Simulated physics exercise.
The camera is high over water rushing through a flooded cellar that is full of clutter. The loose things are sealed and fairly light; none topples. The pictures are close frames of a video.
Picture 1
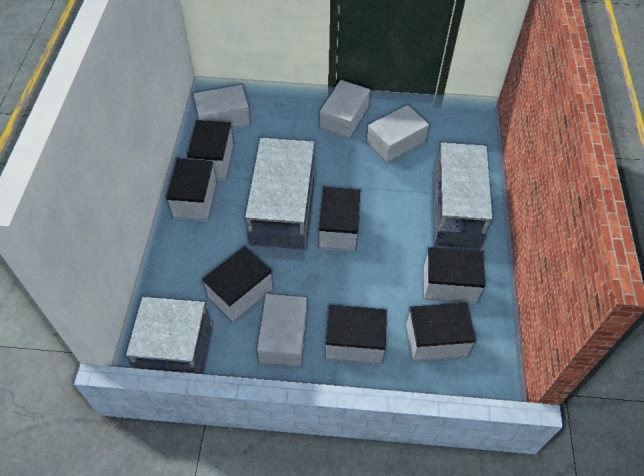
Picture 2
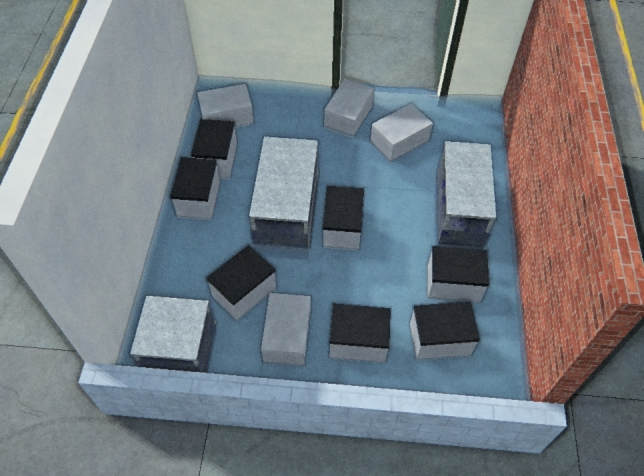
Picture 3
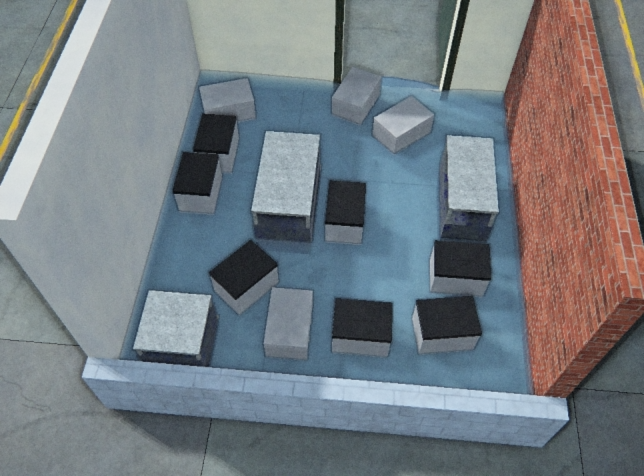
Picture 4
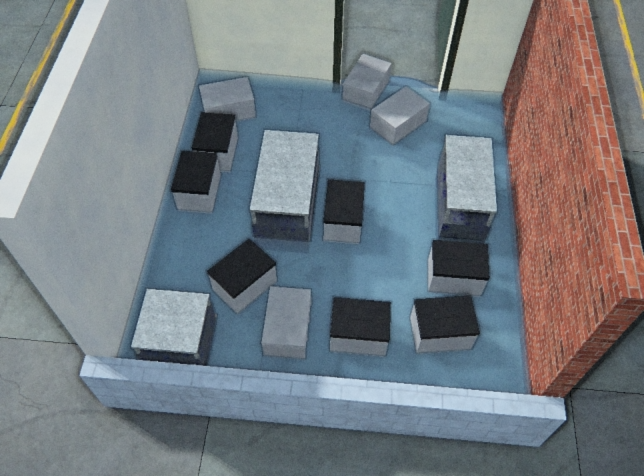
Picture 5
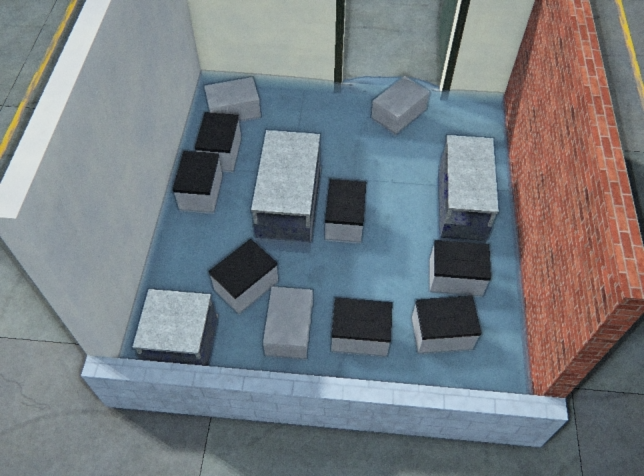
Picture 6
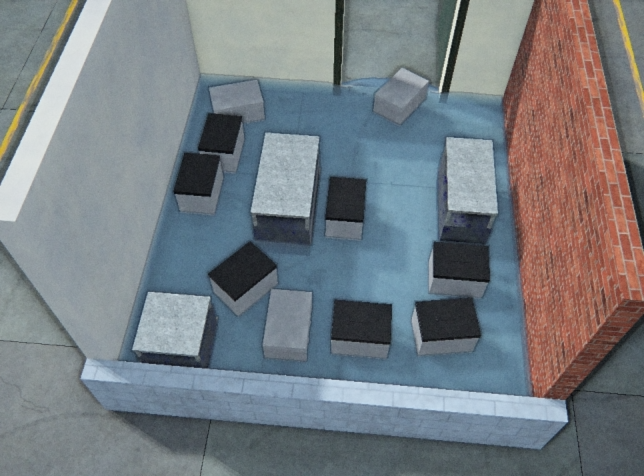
In a flooded walled room seen from above, the dark door at the back gives way to an opening, and a grey crate drifts out through it while another shifts toward the gap and the remaining blocks barely move.
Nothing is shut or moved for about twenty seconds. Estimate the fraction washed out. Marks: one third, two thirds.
It is one to two thirds.
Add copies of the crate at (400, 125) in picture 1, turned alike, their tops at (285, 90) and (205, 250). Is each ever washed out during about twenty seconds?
As listed: Through, inside.
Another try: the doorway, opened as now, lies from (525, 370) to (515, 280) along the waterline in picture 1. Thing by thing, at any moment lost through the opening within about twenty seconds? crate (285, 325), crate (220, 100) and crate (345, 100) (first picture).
One after the other: Gone, still in, left behind.
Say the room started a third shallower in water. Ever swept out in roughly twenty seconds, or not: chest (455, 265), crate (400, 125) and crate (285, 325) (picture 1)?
As listed: Left behind, through, inside.
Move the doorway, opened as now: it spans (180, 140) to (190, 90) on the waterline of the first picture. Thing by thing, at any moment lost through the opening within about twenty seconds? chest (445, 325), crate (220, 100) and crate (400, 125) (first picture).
As listed: Left behind, through, carried outside.
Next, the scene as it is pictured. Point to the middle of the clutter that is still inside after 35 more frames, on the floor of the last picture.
Roughly at (354, 241).
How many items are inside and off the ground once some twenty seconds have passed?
It comes to 5.
A moment on, 2 of 11 are out; 9 afloat.
Next, 4 of 11 are out; 7 afloat.
Later, 5 of 11 are out; 6 afloat.
In the end, 6 of 11 are out; 5 afloat.
